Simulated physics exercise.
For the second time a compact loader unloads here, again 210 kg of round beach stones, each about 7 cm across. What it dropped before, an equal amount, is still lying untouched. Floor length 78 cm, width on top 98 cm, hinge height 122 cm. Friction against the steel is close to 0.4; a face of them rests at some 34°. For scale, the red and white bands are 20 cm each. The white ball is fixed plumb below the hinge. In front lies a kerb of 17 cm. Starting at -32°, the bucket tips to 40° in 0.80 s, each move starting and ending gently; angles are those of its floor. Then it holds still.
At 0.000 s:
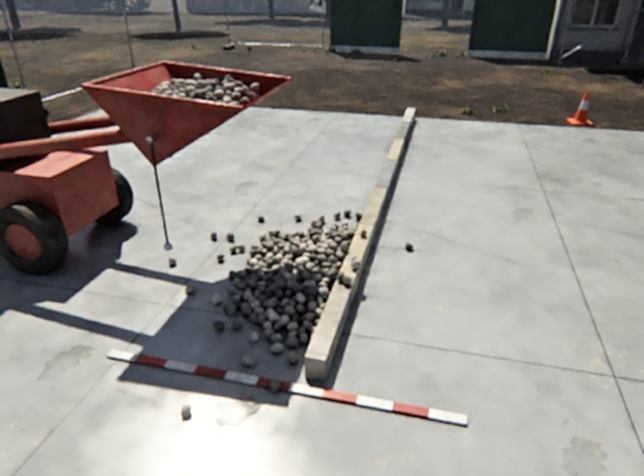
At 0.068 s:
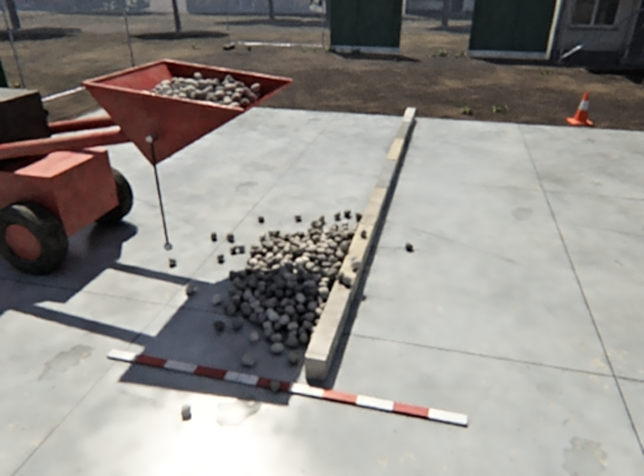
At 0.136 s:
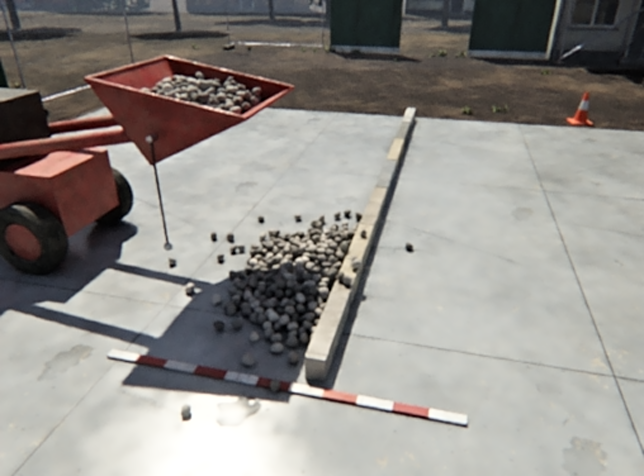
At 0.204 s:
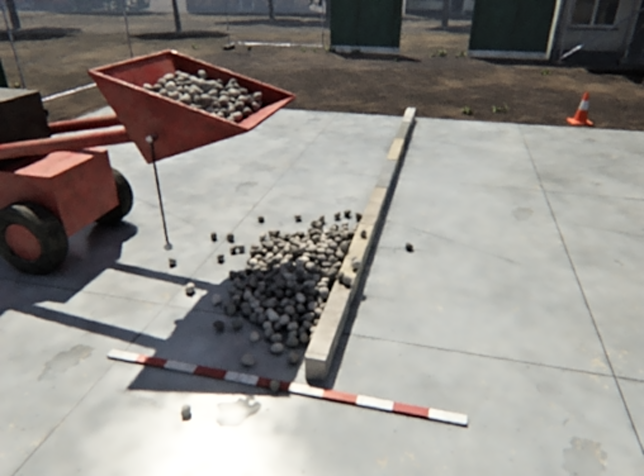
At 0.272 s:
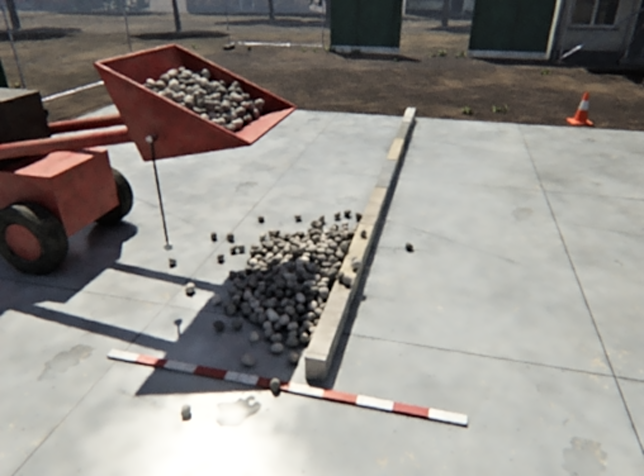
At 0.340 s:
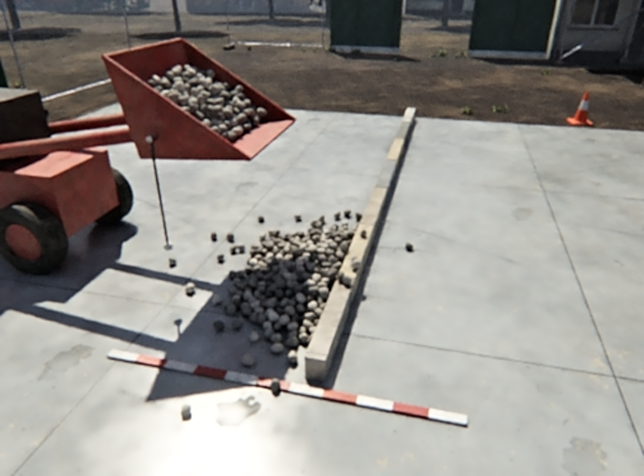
At the start, a red loader at left holds a raised bucket of rounded stones, beside a pile of similar stones lying against a long pale kerb. The bucket then tilts steadily forward, its front lip lowering and its back rising, while the stones inside shift slightly and the pile stays still.
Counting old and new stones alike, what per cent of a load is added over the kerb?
Some 4 per cent is added.
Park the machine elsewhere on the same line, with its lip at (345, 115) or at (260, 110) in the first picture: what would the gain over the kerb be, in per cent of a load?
Near 95 per cent from the first place, 15 from the second.
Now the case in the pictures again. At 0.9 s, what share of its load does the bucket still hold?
It holds some 70 per cent.
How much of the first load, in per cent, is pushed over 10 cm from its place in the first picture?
About 15 per cent.
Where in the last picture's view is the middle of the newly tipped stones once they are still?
Their middle is at about (298, 259).
After 0.6 s the floor is at 29°; in per cent of one load, 100 in the bucket, 100 on this side of the kerb; the foremost stones are at (357, 263).
After 0.9 s the floor is at 40°; in per cent of one load, 70 in the bucket, 129 on this side of the kerb; the foremost stones are at (357, 263).
After 1.2 s the floor is at 40°; in per cent of one load, 9 in the bucket, 191 on this side of the kerb; the foremost stones are at (367, 254).
After 3.7 s the floor is at 40°; in per cent of one load, 0 in the bucket, 195 on this side of the kerb, 5 over the kerb; the foremost stones are at (475, 288). Net gain over the kerb, 4.
